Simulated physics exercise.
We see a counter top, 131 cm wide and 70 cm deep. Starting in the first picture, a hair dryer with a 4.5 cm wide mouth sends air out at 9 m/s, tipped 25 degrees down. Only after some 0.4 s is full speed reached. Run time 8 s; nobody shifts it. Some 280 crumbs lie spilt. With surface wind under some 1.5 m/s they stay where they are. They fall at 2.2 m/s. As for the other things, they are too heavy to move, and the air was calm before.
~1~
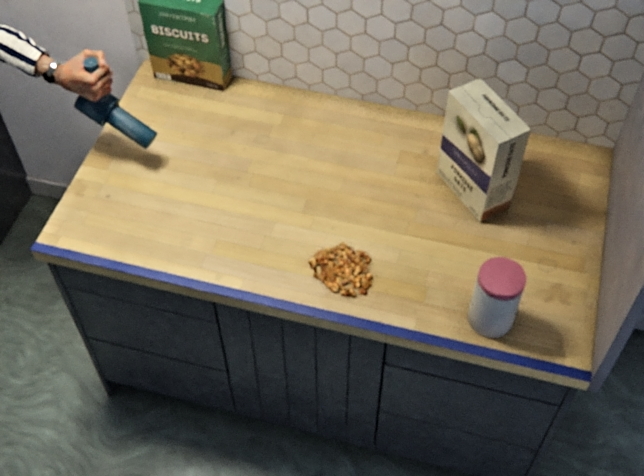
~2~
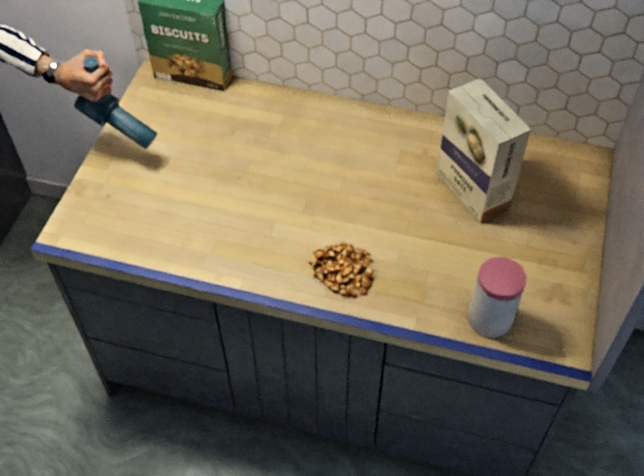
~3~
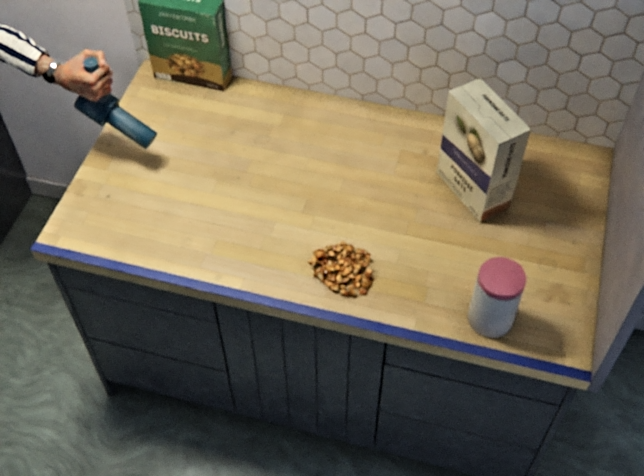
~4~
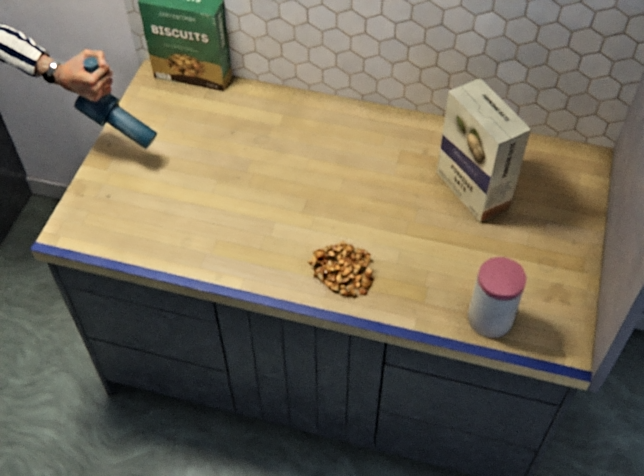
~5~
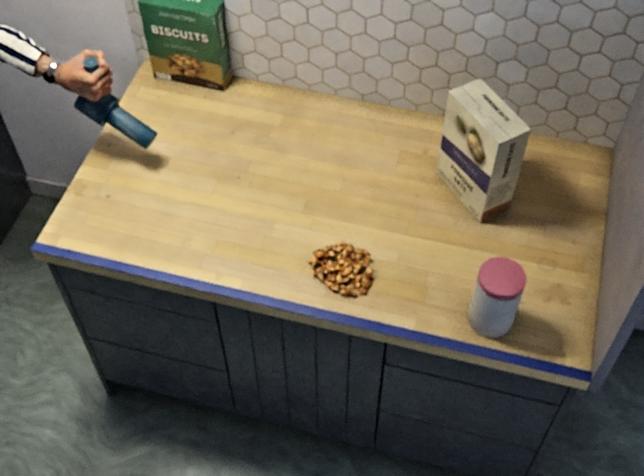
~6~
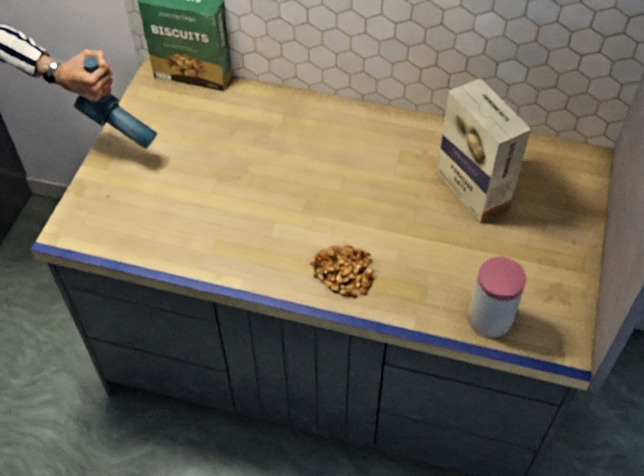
A hand in a striped sleeve held a blue hair dryer at the left, pointed down across a wooden counter with two boxes, a pink-lidded jar and a pile of brown crumbs, and nothing visibly moved.
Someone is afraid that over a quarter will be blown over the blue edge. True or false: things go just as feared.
True.
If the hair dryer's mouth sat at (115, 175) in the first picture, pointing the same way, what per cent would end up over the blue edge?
40 %.
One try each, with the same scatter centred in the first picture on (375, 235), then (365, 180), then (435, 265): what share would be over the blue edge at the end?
Taking the three spots in order, you'd get around 30 percent, 0 percent and 40 percent.
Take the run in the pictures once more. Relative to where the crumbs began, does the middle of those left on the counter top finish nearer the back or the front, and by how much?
To the near part, near enough 10 cm.
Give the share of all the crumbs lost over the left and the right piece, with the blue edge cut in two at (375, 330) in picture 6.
Estimate: Left ~ 0 %; right ~ 80 %.
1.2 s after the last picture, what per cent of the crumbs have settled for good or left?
80 per cent.
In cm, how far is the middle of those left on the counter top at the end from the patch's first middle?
Around 40 cm, I reckon.
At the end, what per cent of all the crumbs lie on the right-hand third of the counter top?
It comes out near 20 in a hundred.
Then, 1.2 s after the last picture, 78 % are over the blue edge; the middle of those still in play is near (471, 320); 84 % have settled or left.
Then, 2.2 s after the last picture, 81 % are over the blue edge; the middle of those still in play is near (481, 338); 86 % have settled or left.
Then, 4.0 s after the last picture, 82 % are over the blue edge; the middle of those still in play is near (489, 345); 88 % have settled or left.
Then, 7.6 s after the last picture, at the end, 82 % are over the blue edge; the middle of those still in play is near (491, 348).
